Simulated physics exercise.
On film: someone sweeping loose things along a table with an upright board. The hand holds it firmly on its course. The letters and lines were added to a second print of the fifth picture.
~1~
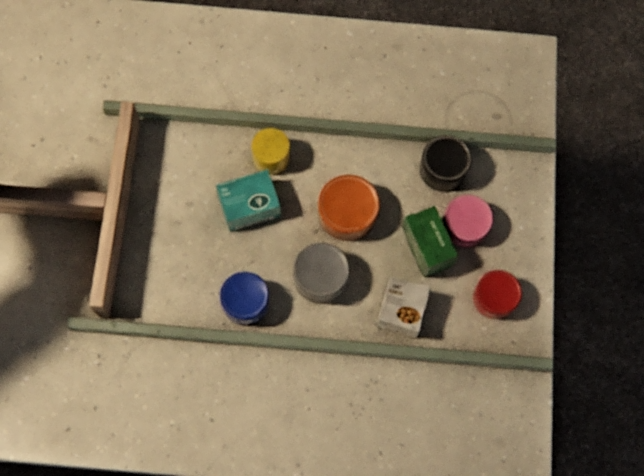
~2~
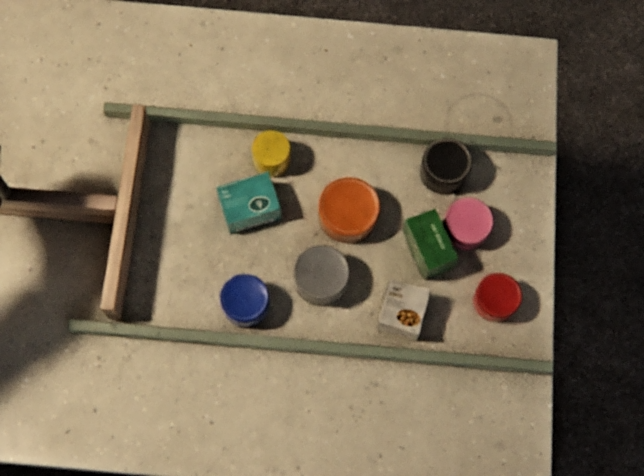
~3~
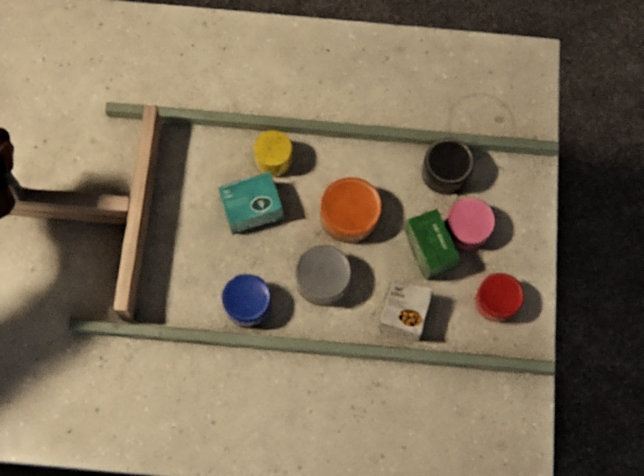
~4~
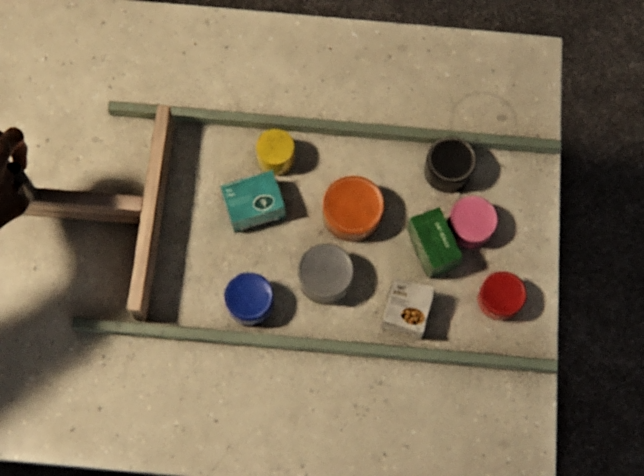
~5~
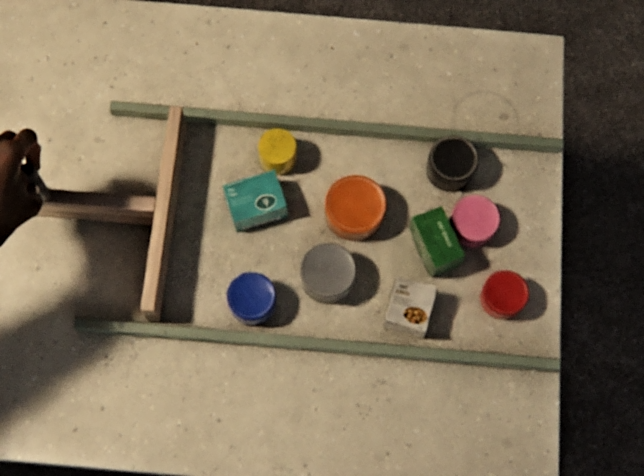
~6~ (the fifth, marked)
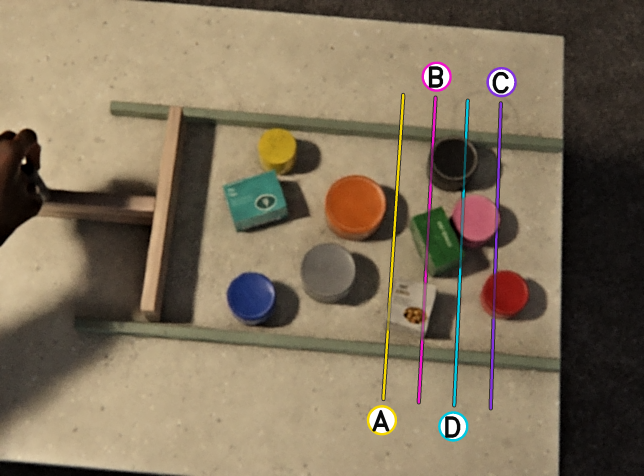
Hand pushing a wooden board slowly rightward between two green rails, the scattered tubs, jars and boxes ahead still untouched.
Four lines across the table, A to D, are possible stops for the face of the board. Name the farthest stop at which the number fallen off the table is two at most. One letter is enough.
Line D.
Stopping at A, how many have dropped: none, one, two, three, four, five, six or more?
The count is none.
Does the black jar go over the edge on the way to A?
By then, no.
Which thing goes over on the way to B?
The pink tub goes over.
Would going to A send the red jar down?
No.
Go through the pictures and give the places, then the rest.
In the first frame, pink tub (467, 222); grey tub (321, 274); orange tub (348, 208).
In the second frame, board (123, 204); yellow pot (272, 154).
In the third frame, board (136, 204); red jar (499, 297).
In the fourth frame, board (149, 204); black jar (450, 164).
In the fifth frame, board (162, 205); white box (410, 308); pink tub (474, 222); grey tub (328, 274).
On the copy, A at (394, 240); B at (428, 243); C at (496, 249); D at (461, 246).
On D. First, board (270, 214); blue tub (294, 303); yellow pot (304, 154).
Then, board (379, 223); pink tub (524, 226); green packet (473, 262).
Finally, board (462, 230); pink tub over the edge; red jar over the edge; two fallen.
By contrast, A is within the limit but short; B is within the limit but short; C drops four.
